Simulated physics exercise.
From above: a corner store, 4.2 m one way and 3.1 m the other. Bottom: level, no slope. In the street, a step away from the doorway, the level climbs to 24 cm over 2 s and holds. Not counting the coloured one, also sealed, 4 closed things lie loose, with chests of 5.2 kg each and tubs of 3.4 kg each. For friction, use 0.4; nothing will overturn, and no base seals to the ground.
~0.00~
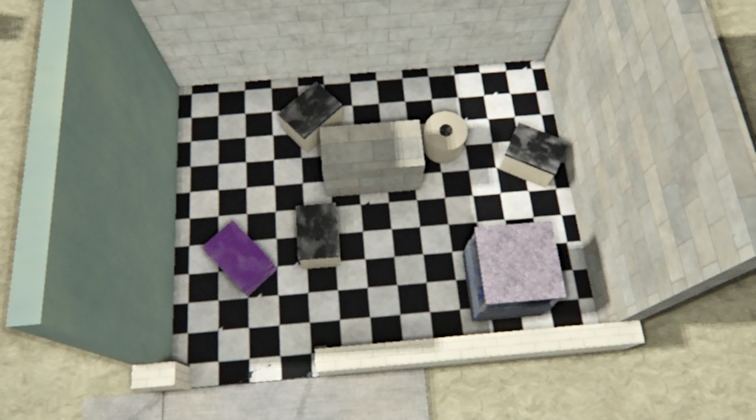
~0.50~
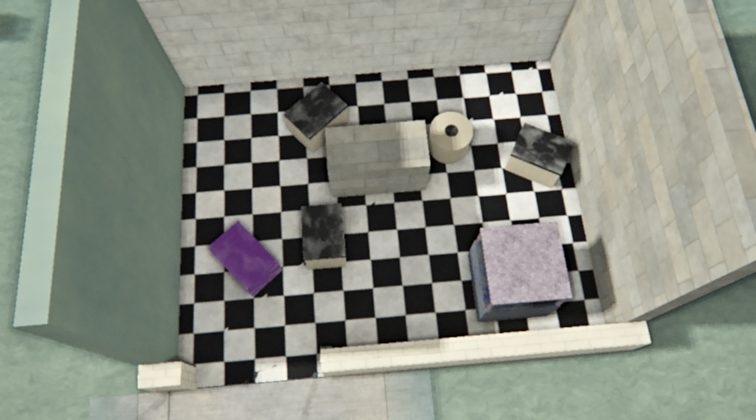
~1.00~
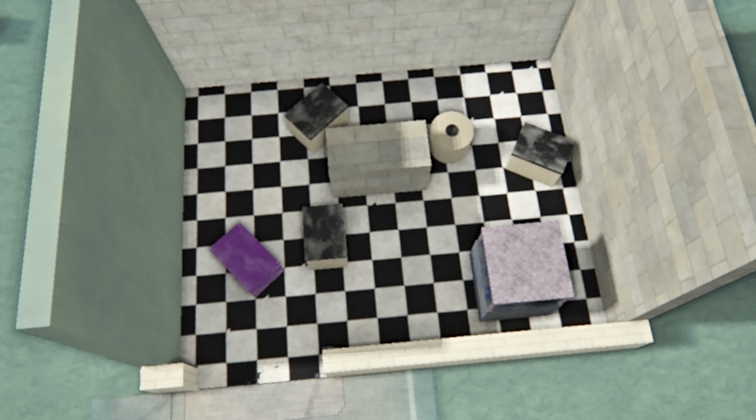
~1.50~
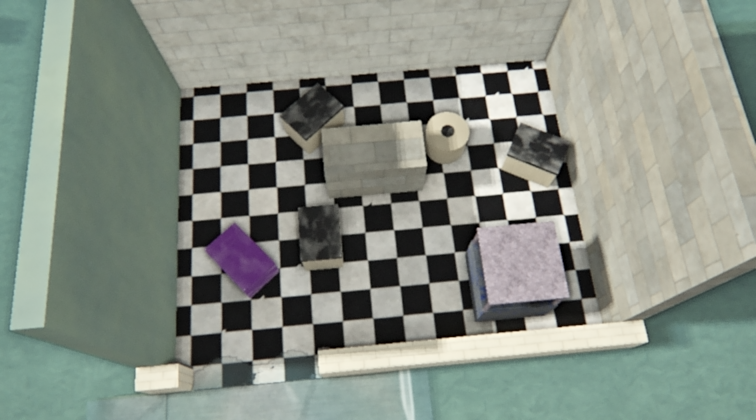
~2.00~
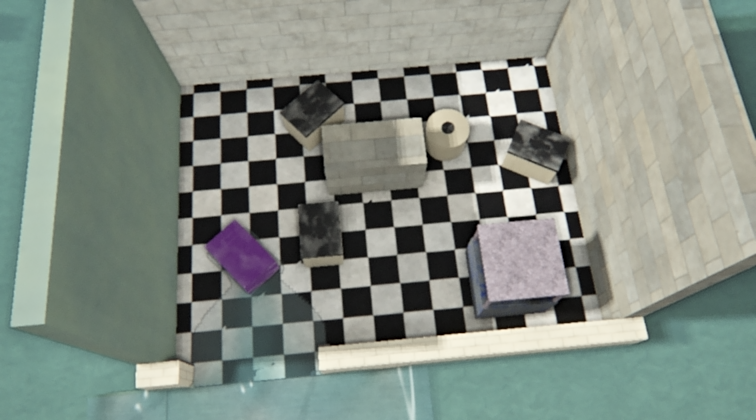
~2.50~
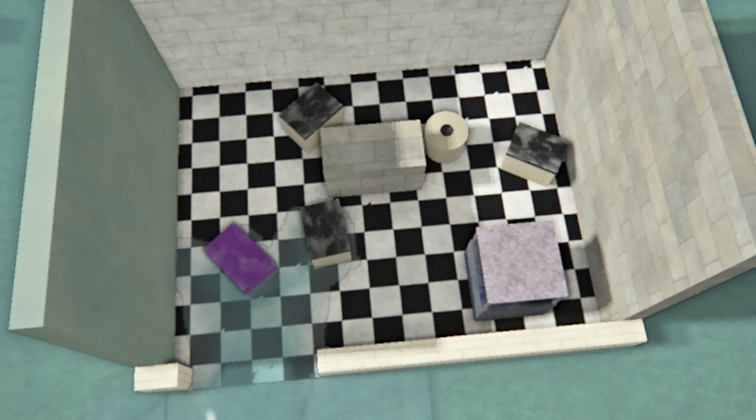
Water rising around a small checkered-floor room, then spreading in through the doorway past a purple block and nudging a dark-topped box.
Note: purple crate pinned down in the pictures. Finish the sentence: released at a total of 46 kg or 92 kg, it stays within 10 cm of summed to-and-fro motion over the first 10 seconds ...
... only with the higher total.
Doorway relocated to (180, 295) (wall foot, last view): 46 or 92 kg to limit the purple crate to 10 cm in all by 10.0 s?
In that setup just the second mass works.
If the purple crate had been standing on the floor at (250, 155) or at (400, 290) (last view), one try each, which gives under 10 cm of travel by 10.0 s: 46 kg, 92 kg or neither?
Note, in order: Heavier only OK; both OK.
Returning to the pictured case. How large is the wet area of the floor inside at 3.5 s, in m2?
Roughly 6.0 m2.
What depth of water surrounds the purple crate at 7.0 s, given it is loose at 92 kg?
Something like 10 centimetres.
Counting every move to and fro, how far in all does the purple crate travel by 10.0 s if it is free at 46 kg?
Some 140 centimetres of travel in total.
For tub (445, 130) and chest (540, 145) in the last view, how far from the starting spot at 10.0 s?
They sit 120 cm and 100 cm away, in the order given.
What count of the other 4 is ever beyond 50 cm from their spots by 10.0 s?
That makes 4.
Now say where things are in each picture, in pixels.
The purple crate at (237, 254), on the bottom; 0.0 m2 under water; 0 of 5 have shifted, in the first frame.
The purple crate at (242, 255) rests on the ground; 0.0 m2 under water; 0 of 5 have shifted, in the second frame.
The purple crate at (244, 256), on the bottom; 0.0 m2 under water; 0 of 5 have shifted, in the third frame.
The purple crate at (239, 256), on the bottom; water covers 0.0 m2; 0 of 5 have shifted, in the fourth frame.
The purple crate at (240, 253) rests on the ground; water covers 0.8 m2; 0 of 5 have shifted, in the fifth frame.
The purple crate at (238, 256) rests on the ground; 1.5 m2 under water; 1 of 5 have shifted, in the sixth frame.
After 3.5 s the purple crate would be 35 cm from its start with 46 kg and 0 cm from its start with 92 kg; 10 cm of water round it then.
After 4.5 s the purple crate would be 67 cm from its start with 46 kg and 0 cm from its start with 92 kg; 10 cm of water round it then.
After 7.0 s the purple crate would be 86 cm from its start with 46 kg and 0 cm from its start with 92 kg; 10 cm of water round it then.
After 10.0 s the purple crate would be 132 cm from its start with 46 kg and 0 cm from its start with 92 kg; 13 cm of water round it then.
